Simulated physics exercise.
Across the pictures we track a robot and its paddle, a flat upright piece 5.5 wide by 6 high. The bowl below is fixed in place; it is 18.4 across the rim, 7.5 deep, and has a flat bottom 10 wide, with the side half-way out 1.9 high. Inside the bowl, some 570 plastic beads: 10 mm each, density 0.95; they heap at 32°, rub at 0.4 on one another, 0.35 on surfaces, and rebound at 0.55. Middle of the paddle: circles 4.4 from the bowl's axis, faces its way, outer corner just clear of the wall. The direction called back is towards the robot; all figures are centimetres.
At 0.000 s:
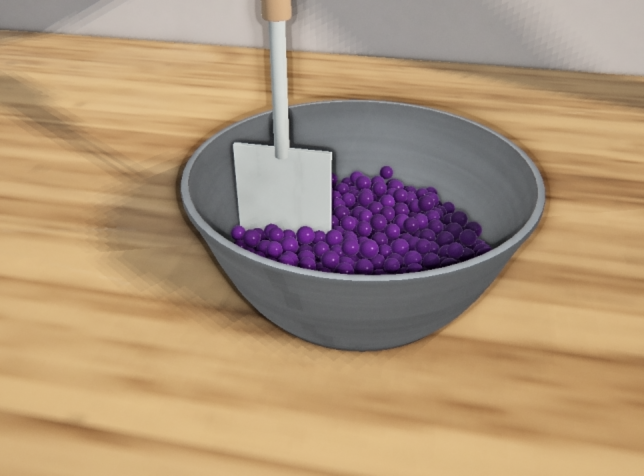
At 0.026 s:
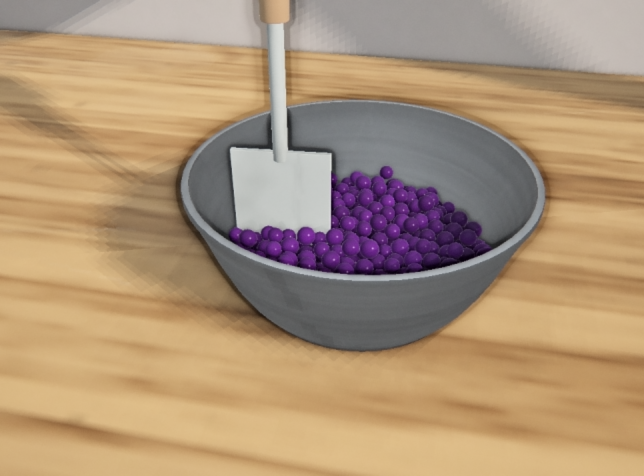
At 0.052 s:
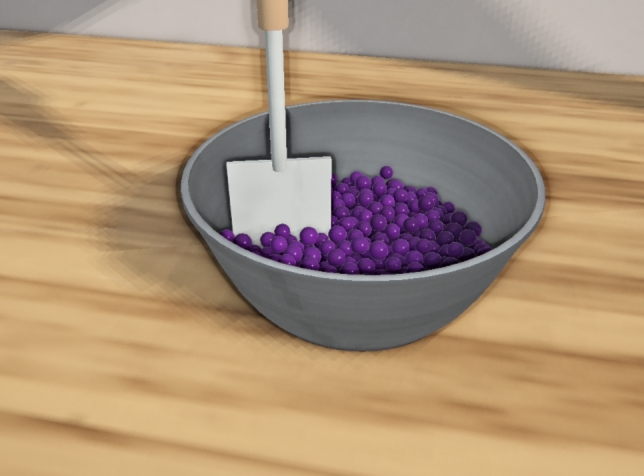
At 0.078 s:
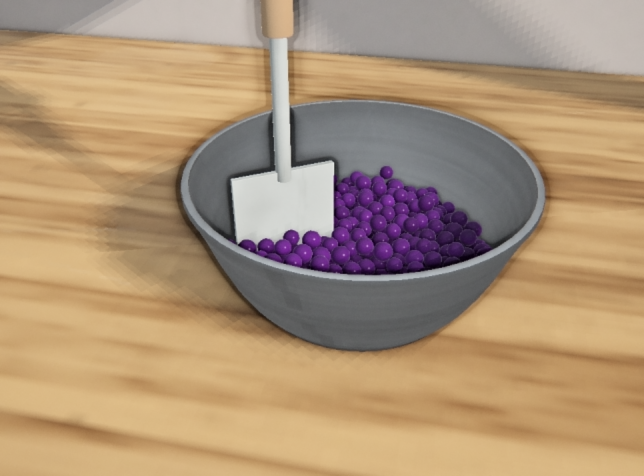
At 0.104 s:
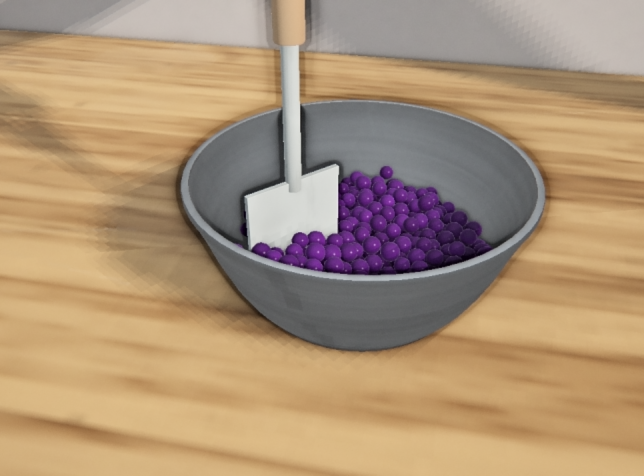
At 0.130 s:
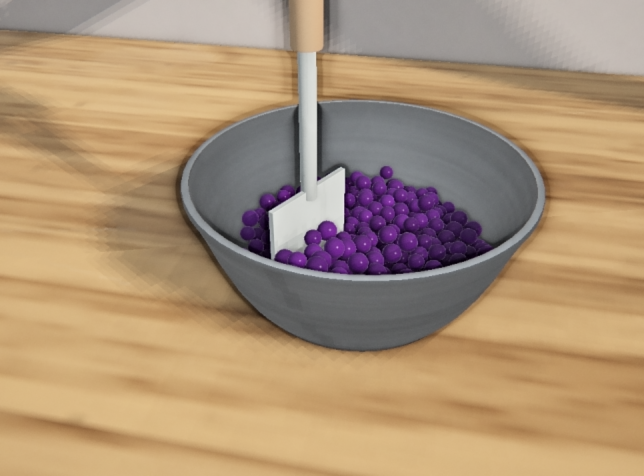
In a grey bowl on a wooden surface, a white paddle turns and shifts slightly right among purple beads.
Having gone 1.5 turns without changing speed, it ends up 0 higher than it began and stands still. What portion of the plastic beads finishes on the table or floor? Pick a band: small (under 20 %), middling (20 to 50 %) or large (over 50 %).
Small.
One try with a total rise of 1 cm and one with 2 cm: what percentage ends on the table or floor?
Close to 10 and 5 percent, in that order.
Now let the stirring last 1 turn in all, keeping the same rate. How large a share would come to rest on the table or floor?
I'd expect around 10 per cent.
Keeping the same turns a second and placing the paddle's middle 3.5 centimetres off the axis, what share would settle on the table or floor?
Near 5 %.
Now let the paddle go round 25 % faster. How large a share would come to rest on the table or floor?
I'd say close to 20 %.
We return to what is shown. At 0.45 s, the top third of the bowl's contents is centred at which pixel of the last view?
Near (368, 156).
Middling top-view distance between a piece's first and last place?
My guess is close to 6 centimetres.
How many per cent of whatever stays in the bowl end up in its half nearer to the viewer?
Some 30 per cent.
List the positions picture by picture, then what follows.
The paddle neck at (281, 123), 0° round; upper third of the load around (364, 238), from x 240 to 485, top at y 175; 573 in the bowl, in the first picture.
The paddle neck at (279, 126), 5° round; upper third of the load around (364, 238), from x 235 to 485, top at y 175, in the second picture.
The paddle neck at (278, 134), 18° round; upper third of the load around (364, 242), from x 225 to 485, top at y 175, in the third picture.
The paddle neck at (282, 144), 33° round; upper third of the load around (364, 248), from x 230 to 485, top at y 175, in the fourth picture.
The paddle neck at (292, 154), 48° round; upper third of the load around (362, 252), from x 235 to 485, top at y 175, in the fifth picture.
The paddle neck at (308, 162), 63° round; upper third of the load around (365, 253), from x 240 to 485, top at y 175; 573 in the bowl, in the sixth picture.
After 0.45 s, 249° round, highest piece 9 above the table; 555 in the bowl, 8 on the table or floor, 10 in flight or on the tool.
After 0.78 s, 75° round, highest piece 9 above the table; 524 in the bowl, 43 on the table or floor, 6 in flight or on the tool.
After 1.14 s, 180° round, highest piece 7 above the table; 509 in the bowl, 64 on the table or floor.
After 1.84 s, 180° round, highest piece 7 above the table; 509 in the bowl, 64 on the table or floor.
In the end, 509 in the bowl, 64 on the table or floor. That is 11 % on the table or floor.
